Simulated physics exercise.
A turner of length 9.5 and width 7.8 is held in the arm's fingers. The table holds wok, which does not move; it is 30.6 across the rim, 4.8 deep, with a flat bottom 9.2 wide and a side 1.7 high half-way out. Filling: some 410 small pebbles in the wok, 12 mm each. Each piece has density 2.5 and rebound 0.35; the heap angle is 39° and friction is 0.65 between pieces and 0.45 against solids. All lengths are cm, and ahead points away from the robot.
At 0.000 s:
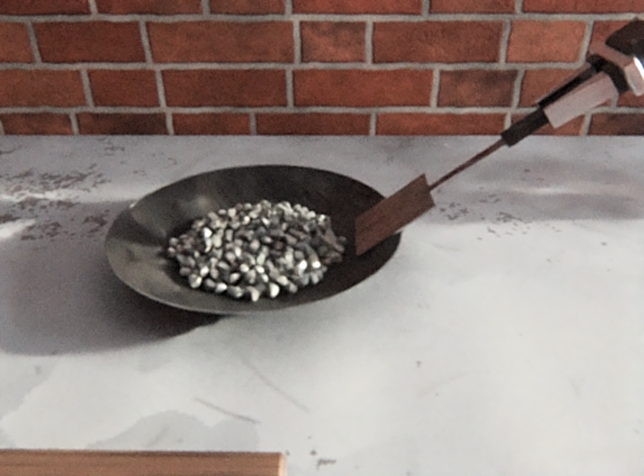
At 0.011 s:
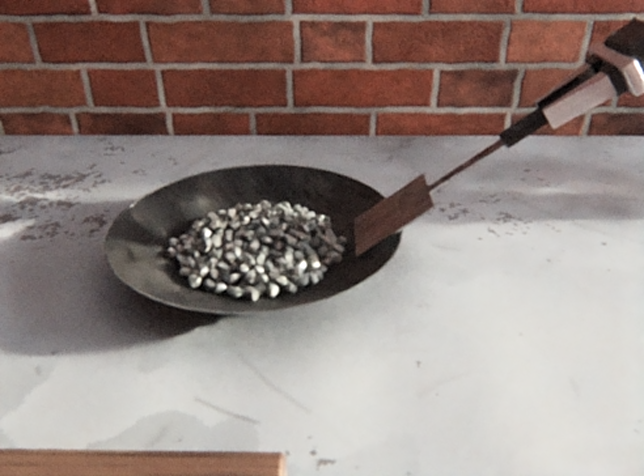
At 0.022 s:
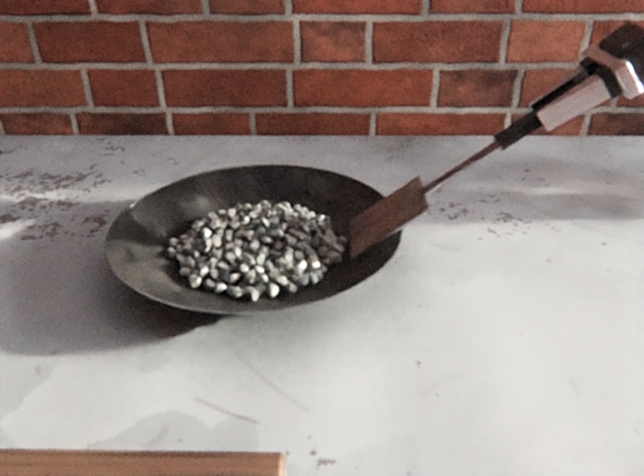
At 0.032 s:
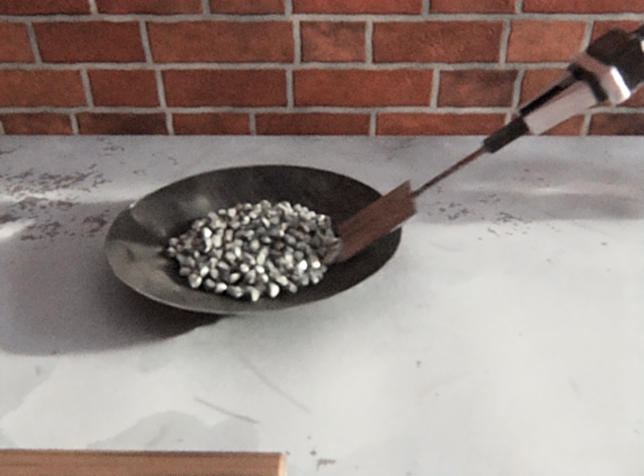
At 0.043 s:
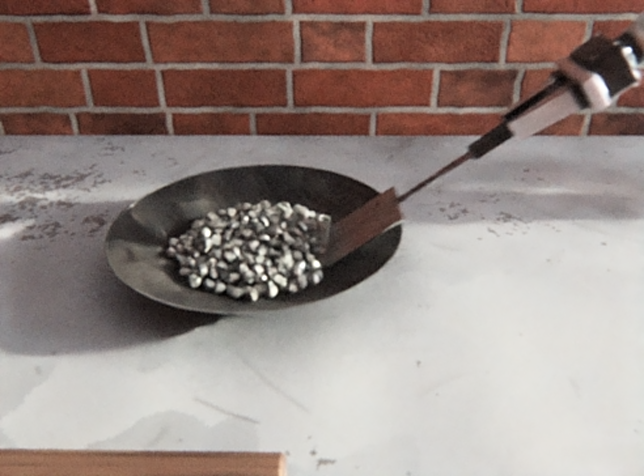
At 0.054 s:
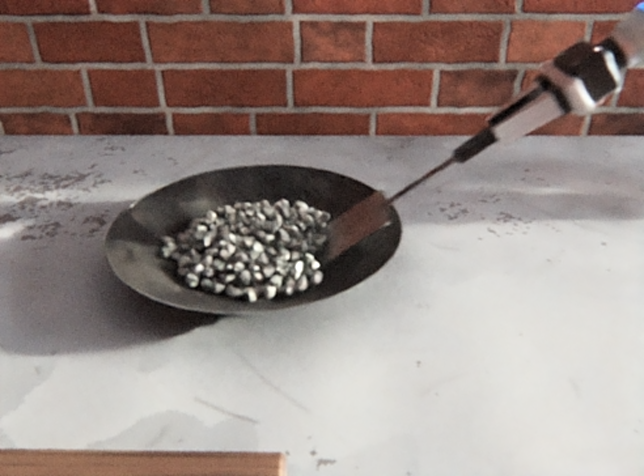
A turner held by a robot arm slid a short way down and left inside a dark wok on a pale table, pressing into the pile of small pebbles and nudging them slightly left.
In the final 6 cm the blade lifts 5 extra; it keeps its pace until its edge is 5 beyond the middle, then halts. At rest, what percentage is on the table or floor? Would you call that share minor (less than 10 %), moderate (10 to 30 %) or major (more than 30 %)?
I would call it moderate.
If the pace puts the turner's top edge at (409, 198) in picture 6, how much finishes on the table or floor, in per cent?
I'd say around 0 per cent.
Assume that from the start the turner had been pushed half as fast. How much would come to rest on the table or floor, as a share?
Some 0 in a hundred.
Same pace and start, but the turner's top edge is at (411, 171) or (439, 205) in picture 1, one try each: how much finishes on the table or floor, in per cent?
Roughly 20% and 15%.
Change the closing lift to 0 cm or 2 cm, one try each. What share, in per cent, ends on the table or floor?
First try around 15 percent, second try around 15 percent.
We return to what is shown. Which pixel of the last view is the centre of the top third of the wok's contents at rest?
Around (164, 238).
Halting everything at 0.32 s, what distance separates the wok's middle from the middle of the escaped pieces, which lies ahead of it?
28 cm.
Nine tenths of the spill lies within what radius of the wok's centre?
55 centimetres, give or take.
By 0.08 s, sloping 38°, highest piece 6 above the table; 407 in the wok.
By 0.11 s, sloping 38°, highest piece 7 above the table; 405 in the wok, 2 on the blade or in flight.
By 0.32 s, sloping 38°, highest piece 16 above the table; 343 in the wok, 29 on the table or floor, 35 on the blade or in flight.
By 1.37 s, sloping 38°, highest piece 6 above the table; 343 in the wok, 64 on the table or floor.
Final count, 343 in the wok, 64 on the table or floor. That is 16 % on the table or floor.
